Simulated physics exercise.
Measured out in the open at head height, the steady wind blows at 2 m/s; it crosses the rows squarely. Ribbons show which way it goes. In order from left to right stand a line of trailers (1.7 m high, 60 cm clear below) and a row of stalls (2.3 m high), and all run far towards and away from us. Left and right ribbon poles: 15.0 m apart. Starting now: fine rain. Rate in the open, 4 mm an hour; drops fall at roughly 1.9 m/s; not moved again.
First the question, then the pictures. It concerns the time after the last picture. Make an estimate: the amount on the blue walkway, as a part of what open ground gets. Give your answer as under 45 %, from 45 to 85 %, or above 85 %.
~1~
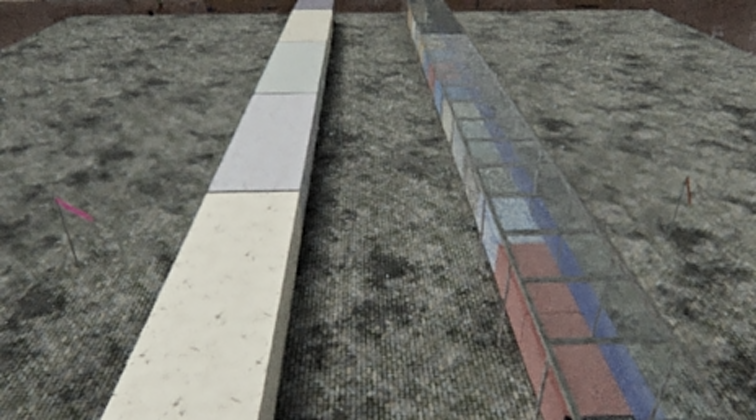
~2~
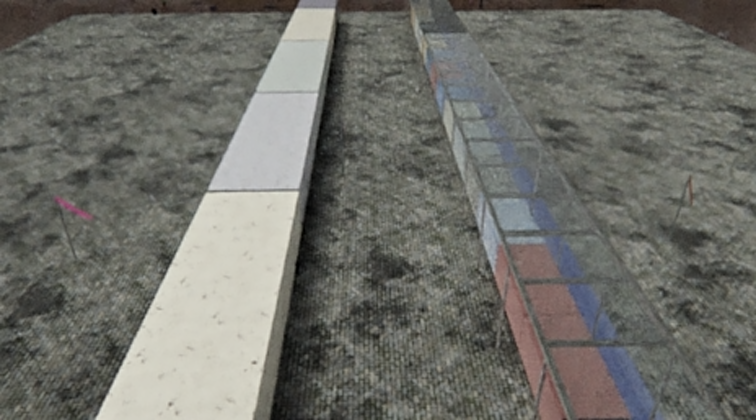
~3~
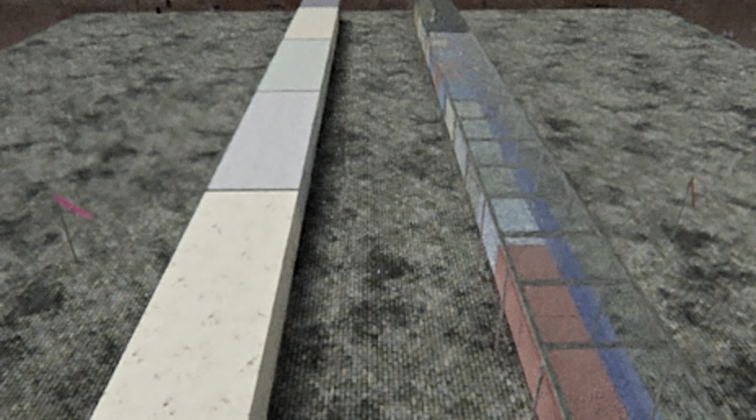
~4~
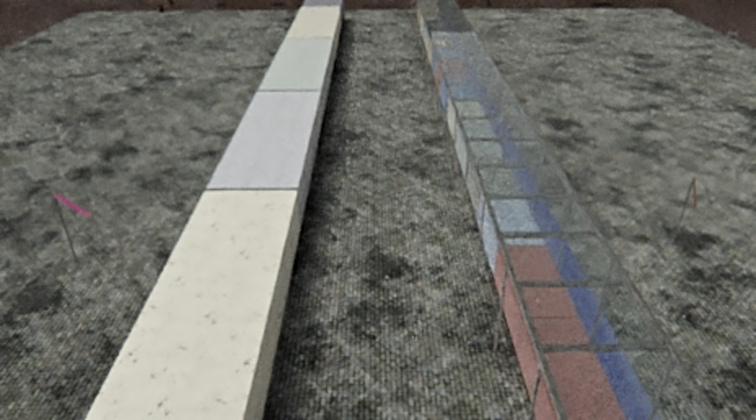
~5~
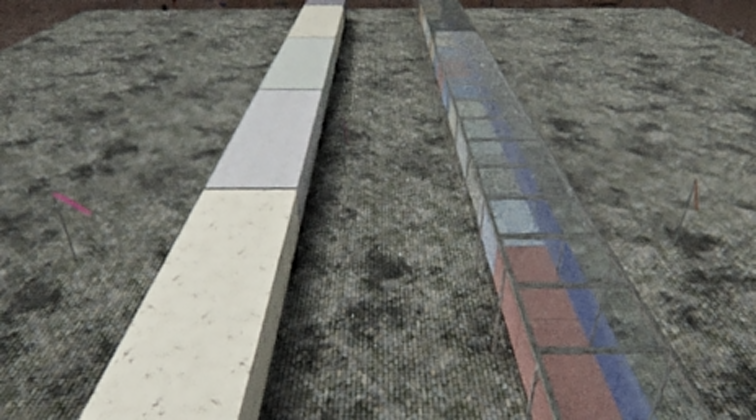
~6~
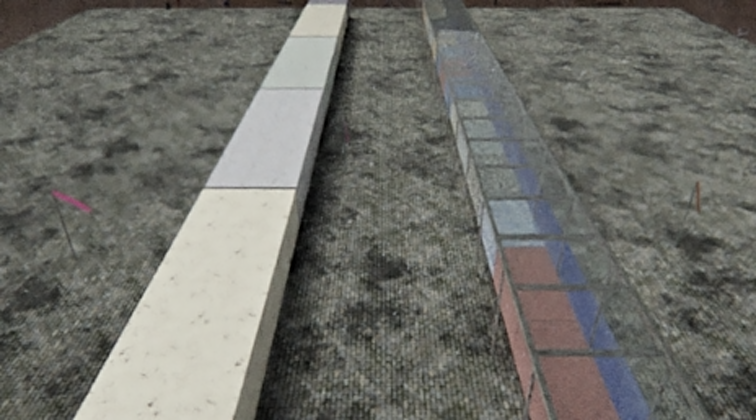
My answer: Not even 45 %.
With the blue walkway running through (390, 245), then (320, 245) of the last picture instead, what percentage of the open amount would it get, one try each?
Try 1: Near 100 %; try 2: Near 60 %.
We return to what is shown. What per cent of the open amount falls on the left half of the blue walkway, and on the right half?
Some 0 percent on the left half and some 0 percent on the right half.
In 10 minutes the blue walkway collects 0.0 mm against 0.7 mm in the open.
In 30 minutes the blue walkway collects 0.0 mm against 2.0 mm in the open.
In 60 minutes the blue walkway collects 0.0 mm against 4.0 mm in the open, so the blue walkway has 0 % of the open amount; the left half of it has 0 %, the right half 0 %.
